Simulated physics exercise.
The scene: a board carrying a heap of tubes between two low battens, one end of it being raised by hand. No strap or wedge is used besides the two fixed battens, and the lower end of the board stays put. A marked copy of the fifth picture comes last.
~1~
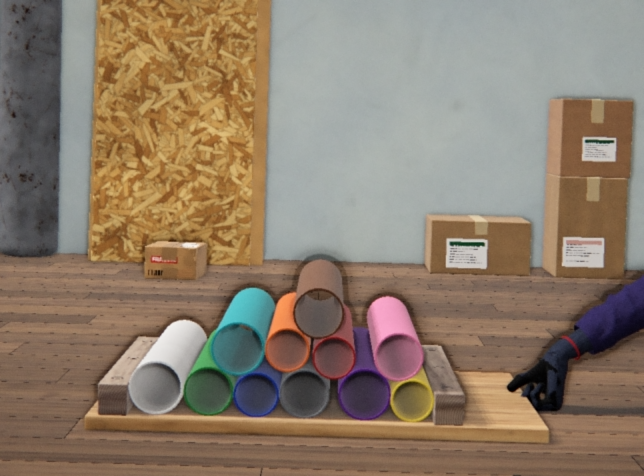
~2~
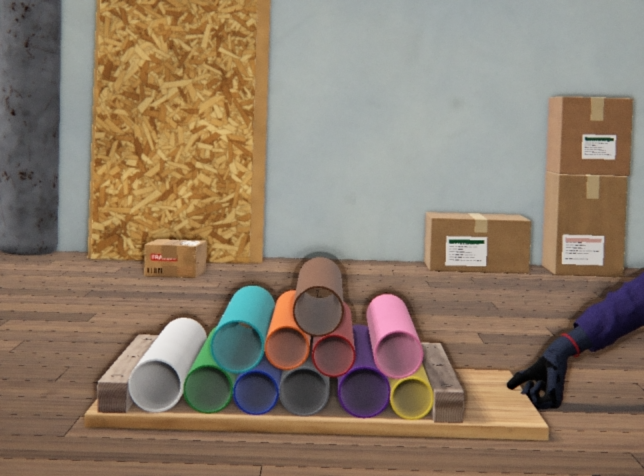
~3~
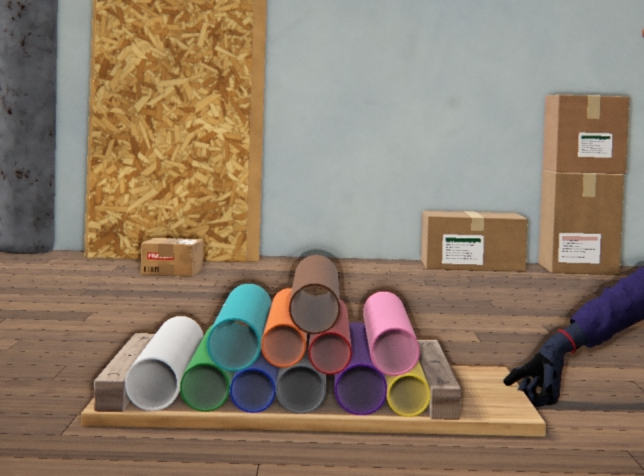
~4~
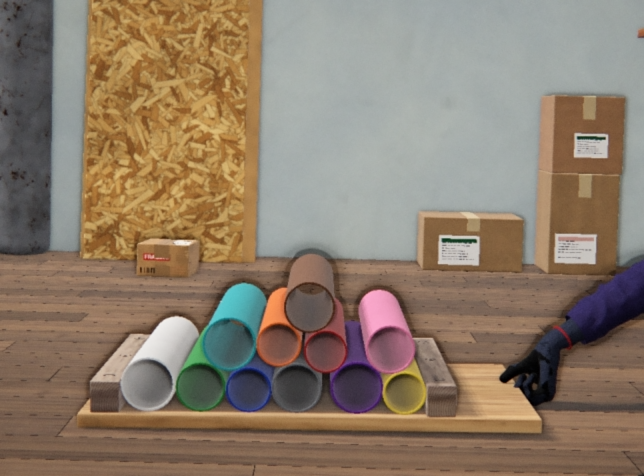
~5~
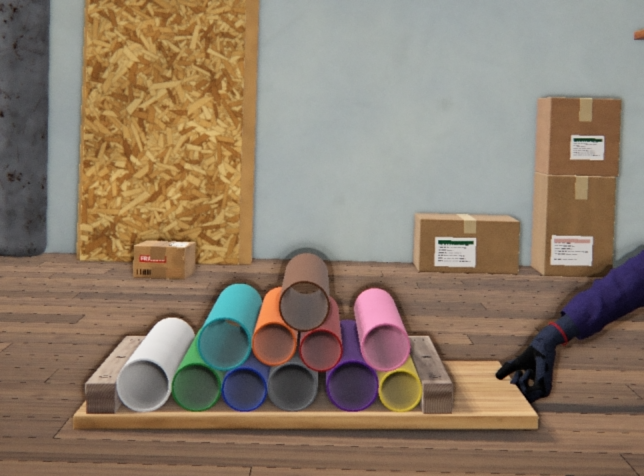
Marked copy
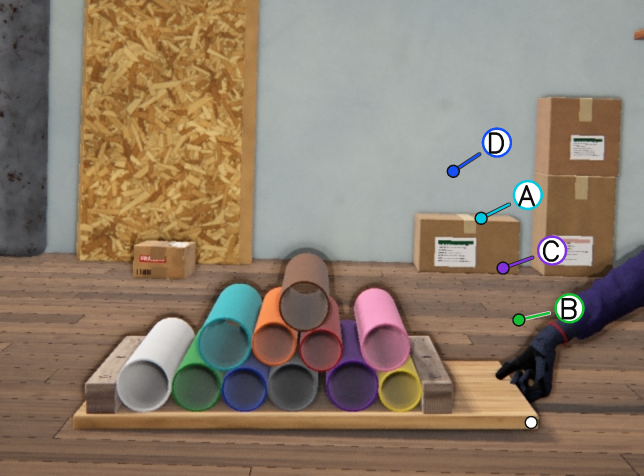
A gloved hand resting at the right end of a board stacked with colourful tubes, the view shifting slightly, the pile staying still.
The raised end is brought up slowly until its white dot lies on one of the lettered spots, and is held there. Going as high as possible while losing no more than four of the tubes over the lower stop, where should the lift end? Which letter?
The last mark within the limit is D.
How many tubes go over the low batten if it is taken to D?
It comes to four.
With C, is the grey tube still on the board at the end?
Yes, with C.
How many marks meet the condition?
The number is four.
On the copy, A at (481, 218); B at (519, 320); C at (503, 268); D at (453, 171); the white dot at (531, 423).
On D. First, board at 19°.
Then, board at 35°.
Finally, board at 35°, four over the low batten (red, turquoise, orange, brown).
By contrast, A three over the low batten (turquoise, orange, brown); B none over the low batten; C two over the low batten (turquoise, orange).
